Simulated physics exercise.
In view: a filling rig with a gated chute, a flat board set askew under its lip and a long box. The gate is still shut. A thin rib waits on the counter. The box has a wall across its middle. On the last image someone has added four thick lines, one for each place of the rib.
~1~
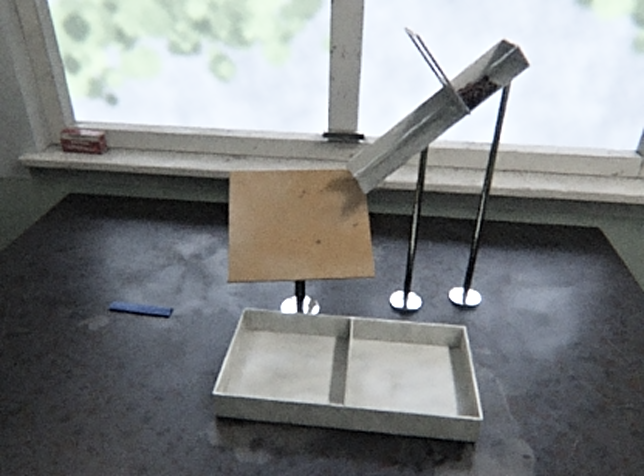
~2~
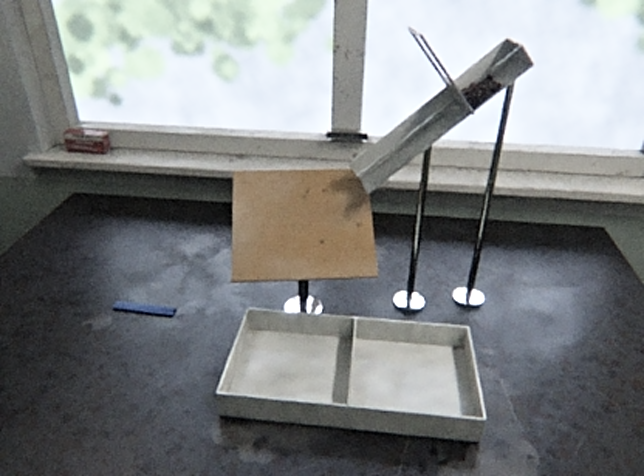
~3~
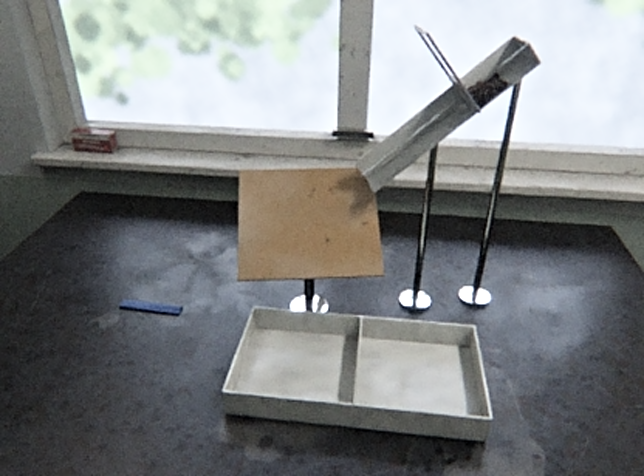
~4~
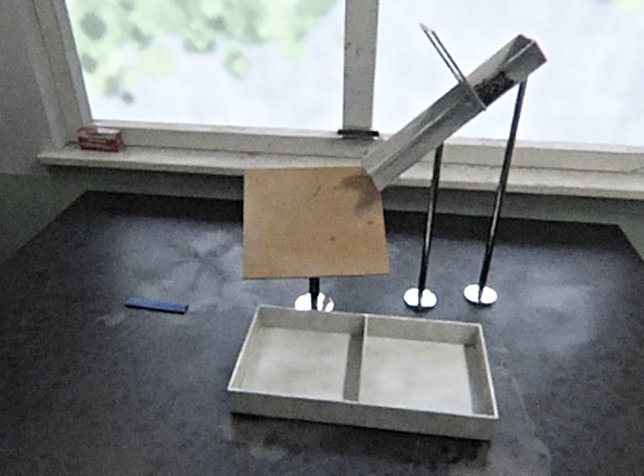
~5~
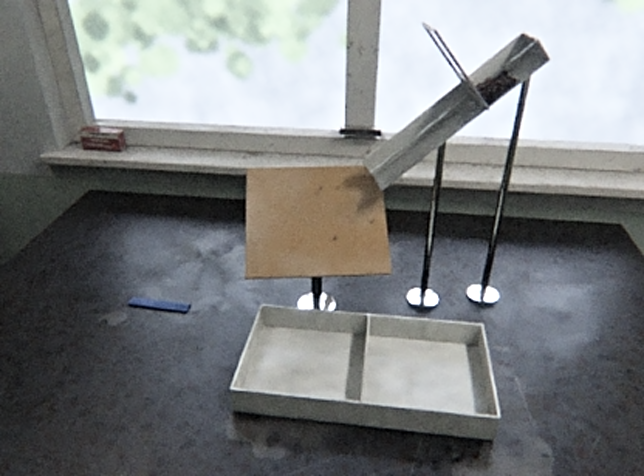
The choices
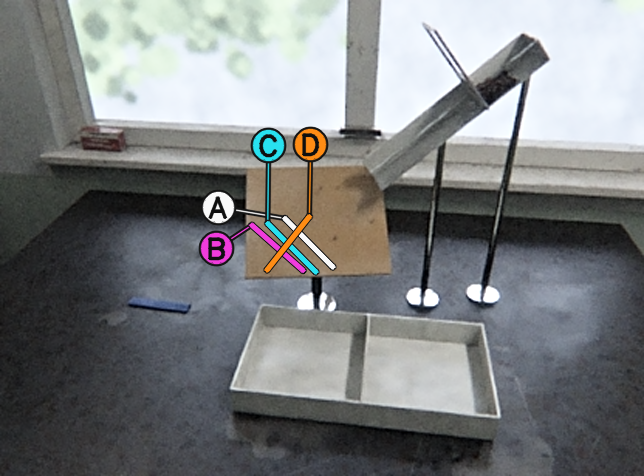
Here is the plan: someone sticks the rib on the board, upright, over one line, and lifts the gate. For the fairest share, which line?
A is best.
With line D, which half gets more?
Left.
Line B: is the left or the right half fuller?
The left half.
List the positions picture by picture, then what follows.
In the first frame, load behind the gate at (474, 90), chocolate balls; lip of the chute at (361, 187), sloping fairly steeply.
In the second frame, middle of the board at (303, 222), tilted fairly steeply; middle of its low edge at (306, 279); of its high edge at (301, 169).
In the third frame, front corners of the box at (223, 391) and (492, 419); front end of its middle wall at (354, 404); gate still shut at (456, 82).
In the fourth frame, middle of the load at (490, 86); lip at (376, 184).
In the fifth frame, middle of the load at (493, 85); lip at (378, 184).
On the marked copy, line A from (284, 218) to (332, 267); line B from (251, 225) to (303, 270); line C from (267, 223) to (315, 272); line D from (309, 216) to (267, 269).
If A is chosen, of what is caught, about half in the left half, about a third in the right.
If B is chosen, of what is caught, nearly all in the left half, a small part in the right.
If C is chosen, of what is caught, nearly all in the left half, a stray few in the right.
If D is chosen, of what is caught, all in the left half, none in the right.
